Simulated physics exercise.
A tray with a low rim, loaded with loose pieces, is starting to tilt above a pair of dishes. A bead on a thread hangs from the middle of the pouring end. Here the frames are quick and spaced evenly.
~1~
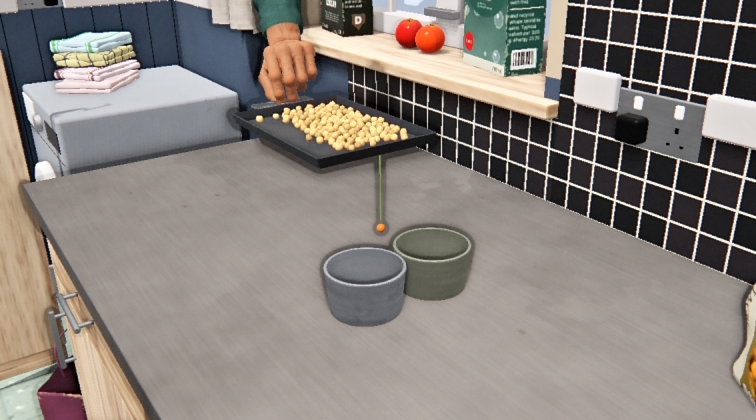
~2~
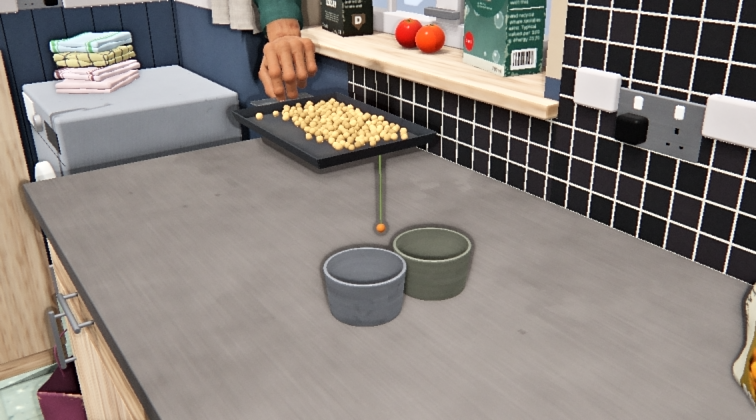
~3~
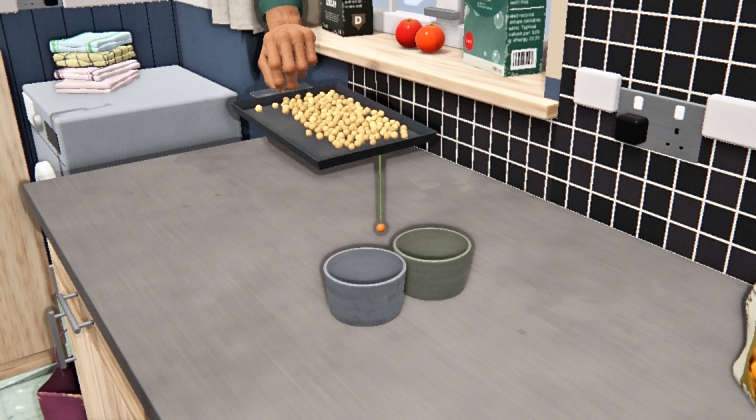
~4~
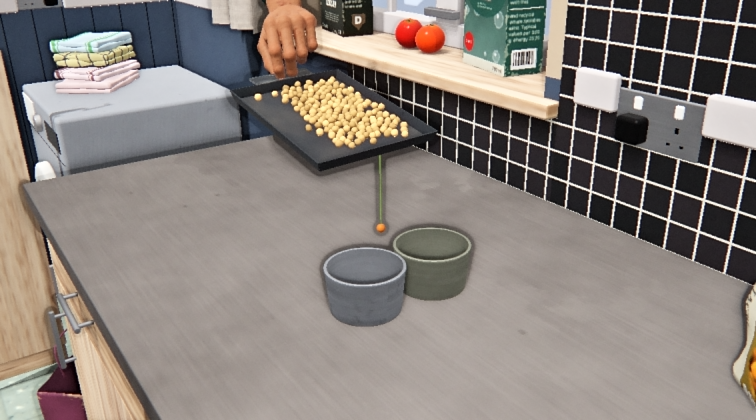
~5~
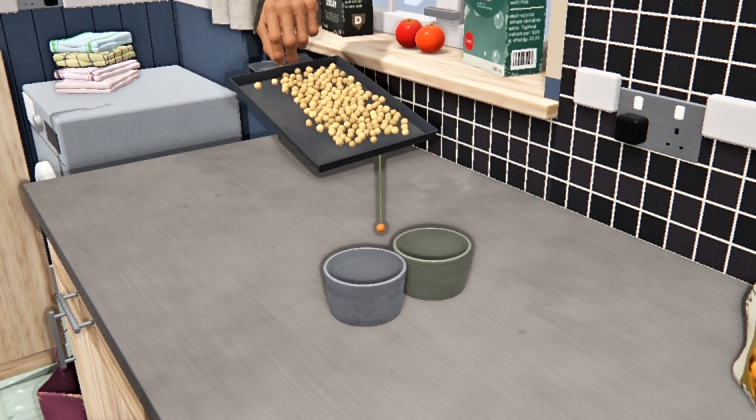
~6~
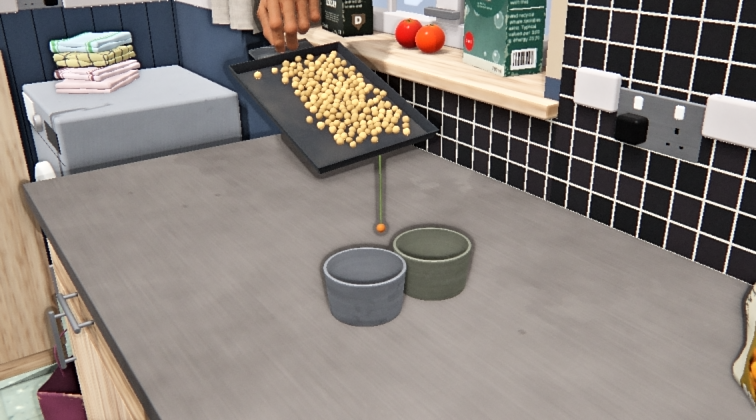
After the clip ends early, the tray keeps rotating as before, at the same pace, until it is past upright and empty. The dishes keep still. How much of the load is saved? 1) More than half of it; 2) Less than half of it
The answer is 1.
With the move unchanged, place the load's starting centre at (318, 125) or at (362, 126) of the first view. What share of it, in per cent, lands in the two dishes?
About 80 %, then about 90 %.
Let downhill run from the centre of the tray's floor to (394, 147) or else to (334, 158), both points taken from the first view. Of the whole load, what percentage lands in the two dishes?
First case about 70 percent; second case about 60 percent.
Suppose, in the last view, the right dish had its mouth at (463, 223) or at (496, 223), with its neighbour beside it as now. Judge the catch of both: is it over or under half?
In the first position shy of half, in the second shy of half.
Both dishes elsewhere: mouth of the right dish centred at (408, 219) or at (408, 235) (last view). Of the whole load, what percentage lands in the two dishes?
Roughly 0 per cent, and 60 per cent.
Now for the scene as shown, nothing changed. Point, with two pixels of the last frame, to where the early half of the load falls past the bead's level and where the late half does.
For the early half I get (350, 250), and for the late half (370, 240).
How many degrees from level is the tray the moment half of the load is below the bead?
Around 90 degrees of turn.
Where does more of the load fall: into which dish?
It turns out to be the left-positioned one.
Shortly afterwards, tray tipped steeply; the bulk on the tray; only a few in the left dish; only a few in the right dish; only a few outside both; near a quarter in the air.
Next, tray tipped past a quarter turn; a little on the tray; near half in the left dish; a little in the right dish; a little outside both; near a quarter in the air.
Some moments later, tray tipped past a quarter turn; near two thirds in the left dish; near a quarter in the right dish; near a quarter outside both.
In the end, tray tipped past a quarter turn; near two thirds in the left dish; near a quarter in the right dish; near a quarter outside both.
